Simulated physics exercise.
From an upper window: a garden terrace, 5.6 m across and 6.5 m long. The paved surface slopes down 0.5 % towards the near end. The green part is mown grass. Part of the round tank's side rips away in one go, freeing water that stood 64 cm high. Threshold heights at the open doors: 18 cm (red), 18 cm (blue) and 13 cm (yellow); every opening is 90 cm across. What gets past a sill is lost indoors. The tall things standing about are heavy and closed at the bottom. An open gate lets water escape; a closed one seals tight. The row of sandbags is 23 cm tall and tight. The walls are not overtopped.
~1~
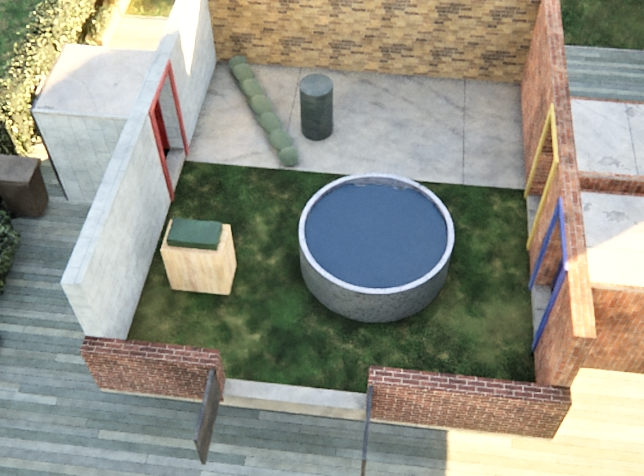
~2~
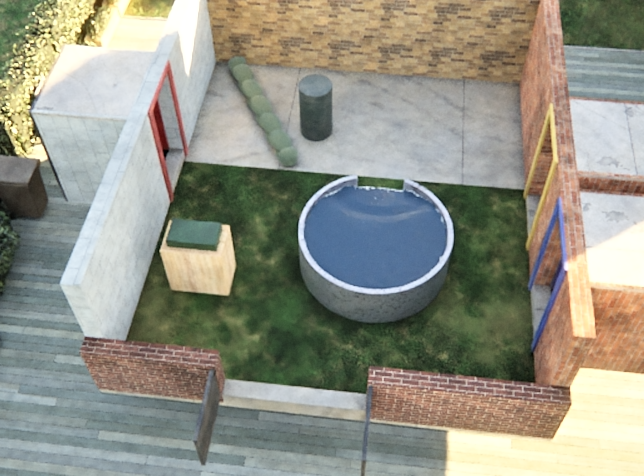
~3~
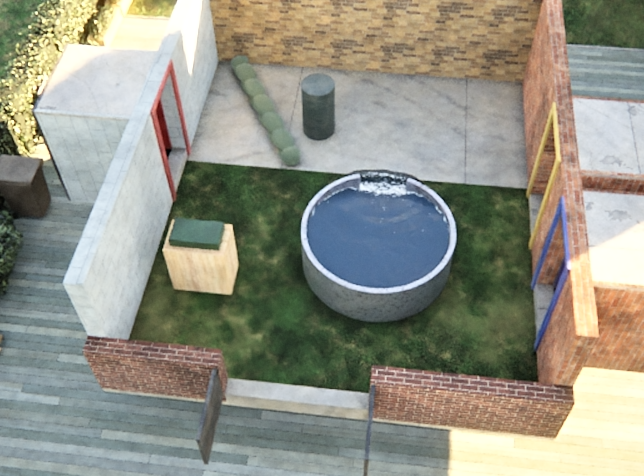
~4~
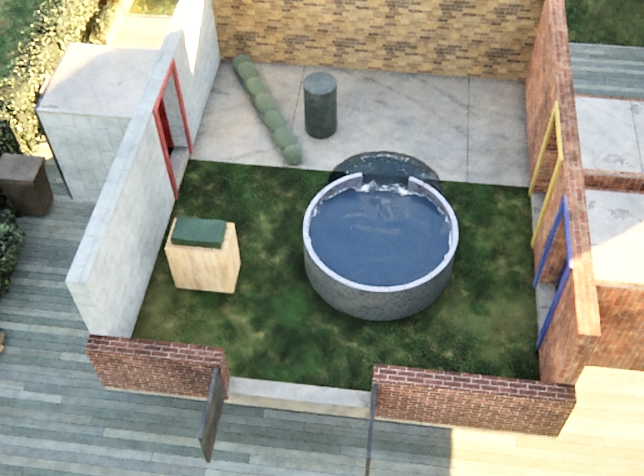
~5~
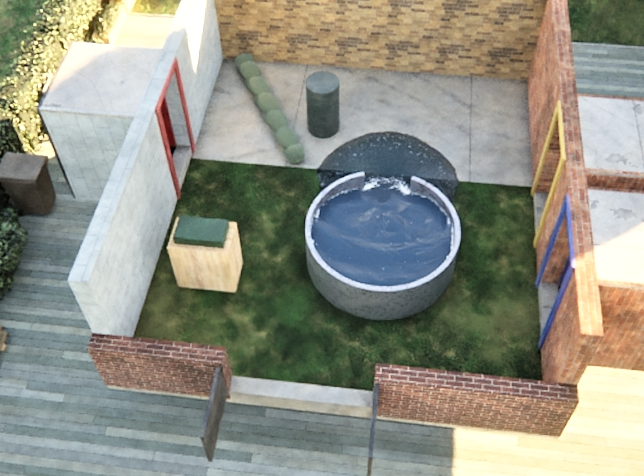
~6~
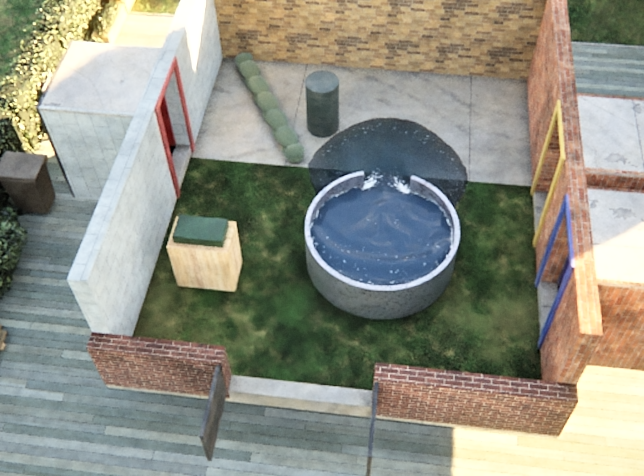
On a walled garden terrace, a round tank of still water broke open at its far side, and water poured out through the gap, spreading in a widening dark fan across the grass and paving behind it.
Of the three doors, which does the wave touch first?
It arrives first at the yellow door.
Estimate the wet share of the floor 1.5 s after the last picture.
Near 40 per cent is wet.
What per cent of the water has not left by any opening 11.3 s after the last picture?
Some 100 per cent remains.
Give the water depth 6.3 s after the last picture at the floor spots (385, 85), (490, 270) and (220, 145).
In that order: 12, 7 and 1 cm.
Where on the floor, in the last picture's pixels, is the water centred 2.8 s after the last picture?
Near (392, 178).
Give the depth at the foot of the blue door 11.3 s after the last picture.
About 7.5 cm.
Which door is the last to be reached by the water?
The red one.
A moment later water covers 25 % of the floor and is deepest (28 cm) near (384, 194); red door not reached, blue door not reached, yellow door not reached.
Soon after water covers 40 % of the floor and is deepest (32 cm) near (527, 85); red door not reached, blue door not reached, yellow door not reached.
Next water covers 45 % of the floor and is deepest (22 cm) near (258, 72); red door not reached, blue door not reached, yellow door not reached.
Later on water covers 60 % of the floor and is deepest (15 cm) near (258, 72); red door not reached, blue door reached 5.4 s after the last picture, yellow door reached 3.1 s after the last picture.
At the end water covers 85 % of the floor and is deepest (10 cm) near (529, 407); red door reached 6.3 s after the last picture, blue door reached 5.4 s after the last picture, yellow door reached 3.1 s after the last picture.
